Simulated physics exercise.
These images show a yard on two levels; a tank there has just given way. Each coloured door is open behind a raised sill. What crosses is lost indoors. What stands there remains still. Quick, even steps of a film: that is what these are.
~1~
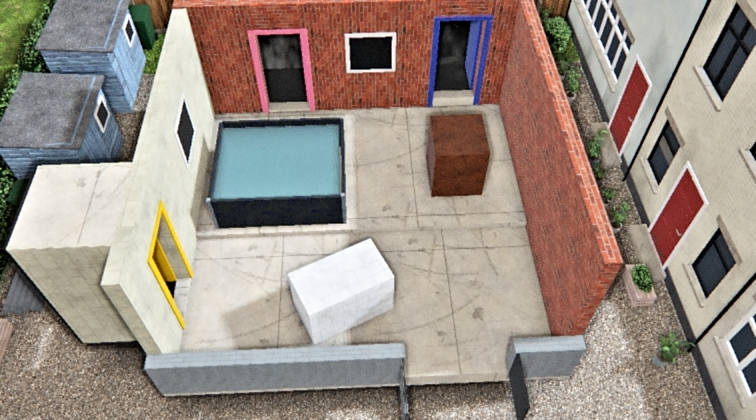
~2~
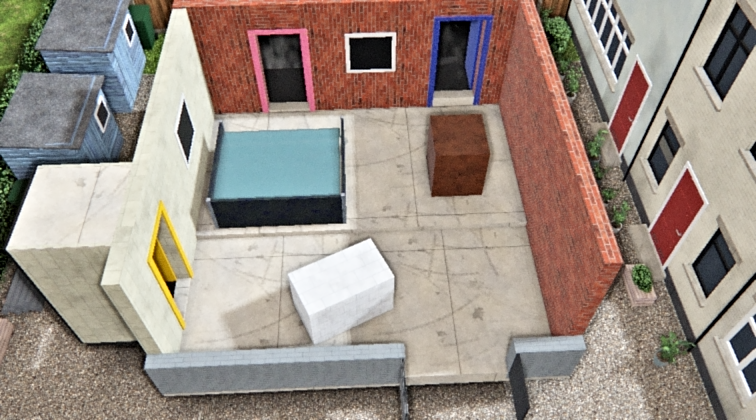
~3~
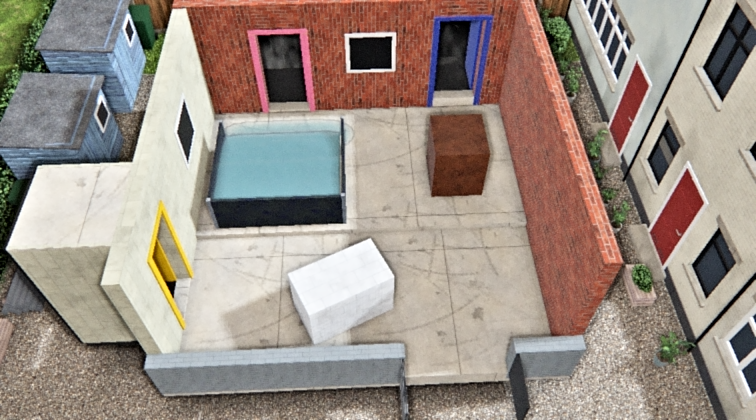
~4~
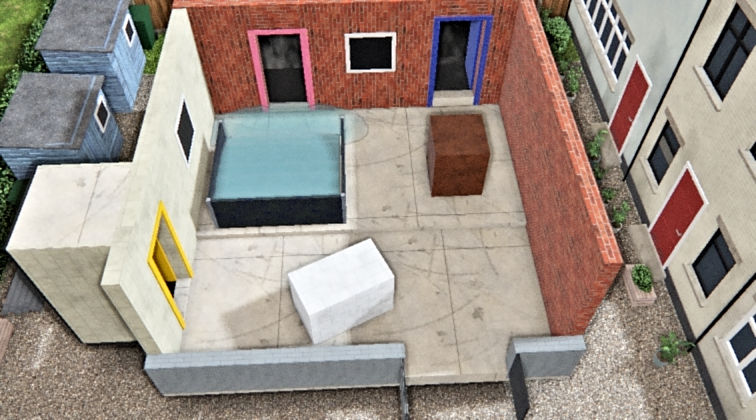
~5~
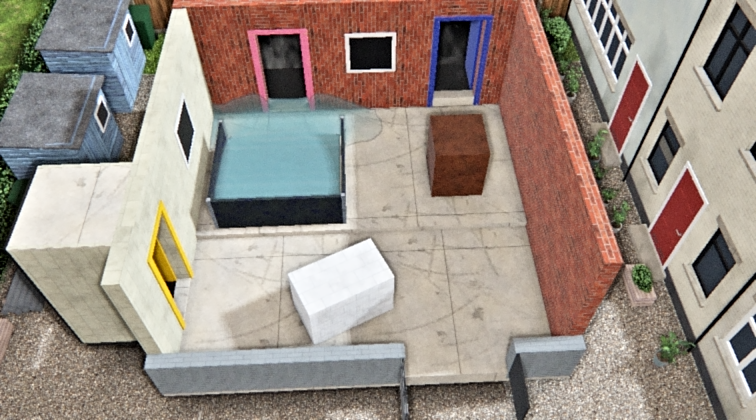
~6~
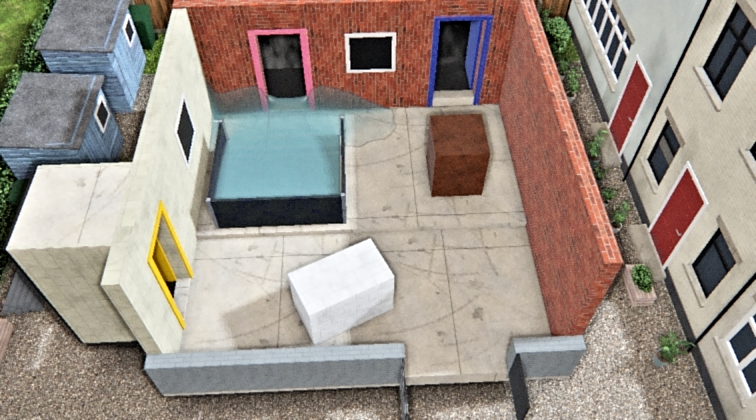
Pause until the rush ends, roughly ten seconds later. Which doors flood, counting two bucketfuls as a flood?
One by one: The yellow door ends up at or below the line; the blue door ends up at or below the line; the pink door ends up above the line.
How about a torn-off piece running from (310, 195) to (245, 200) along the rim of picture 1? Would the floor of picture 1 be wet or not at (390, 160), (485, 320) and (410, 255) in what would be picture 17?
In the order given: Untouched, untouched and swamped.
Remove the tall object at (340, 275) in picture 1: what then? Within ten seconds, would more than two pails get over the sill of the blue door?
For the blue door, it remains below.
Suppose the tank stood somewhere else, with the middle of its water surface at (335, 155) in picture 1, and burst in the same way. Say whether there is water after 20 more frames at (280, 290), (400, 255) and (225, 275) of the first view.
One after the other: Covered, clear, awash.
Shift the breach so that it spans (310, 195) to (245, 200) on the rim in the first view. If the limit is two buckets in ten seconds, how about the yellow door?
As for the yellow door, it tops the mark.
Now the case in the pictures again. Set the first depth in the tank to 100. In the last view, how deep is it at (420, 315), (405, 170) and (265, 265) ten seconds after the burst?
In order: 8, 6, 6 %.
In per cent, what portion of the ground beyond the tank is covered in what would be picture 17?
Near 30 in a hundred.
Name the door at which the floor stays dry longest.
It has to be the yellow-painted one.
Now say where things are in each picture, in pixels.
The first picture shows the water tank at (279, 160) is whole and still.
In the second picture, the front is at a hidden place, out from the gap on the water tank's far side.
In the third picture, water pours out on the water tank's far side and has run to a hidden place.
In the fourth picture, the front is at (214, 123), out from the gap on the water tank's far side.
In the fifth picture, water pours out on the water tank's far side and has run to (372, 110).
In the sixth picture, the front is at (388, 109), out from the gap on the water tank's far side.
A moment on, water covers 20 % of the floor; the yellow door not reached, the blue door wet at the sill, nothing in, the pink door far over two buckets in.
Next, water covers 30 % of the floor; the yellow door wet at the sill, nothing in, the blue door wet at the sill, nothing in, the pink door far over two buckets in.
Then, water covers 50 % of the floor; the yellow door under two buckets in, the blue door wet at the sill, nothing in, the pink door far over two buckets in.
Later, water covers 80 % of the floor; the yellow door under two buckets in, the blue door wet at the sill, nothing in, the pink door far over two buckets in.
In the end, water covers 95 % of the floor; the yellow door under two buckets in, the blue door wet at the sill, nothing in, the pink door far over two buckets in.
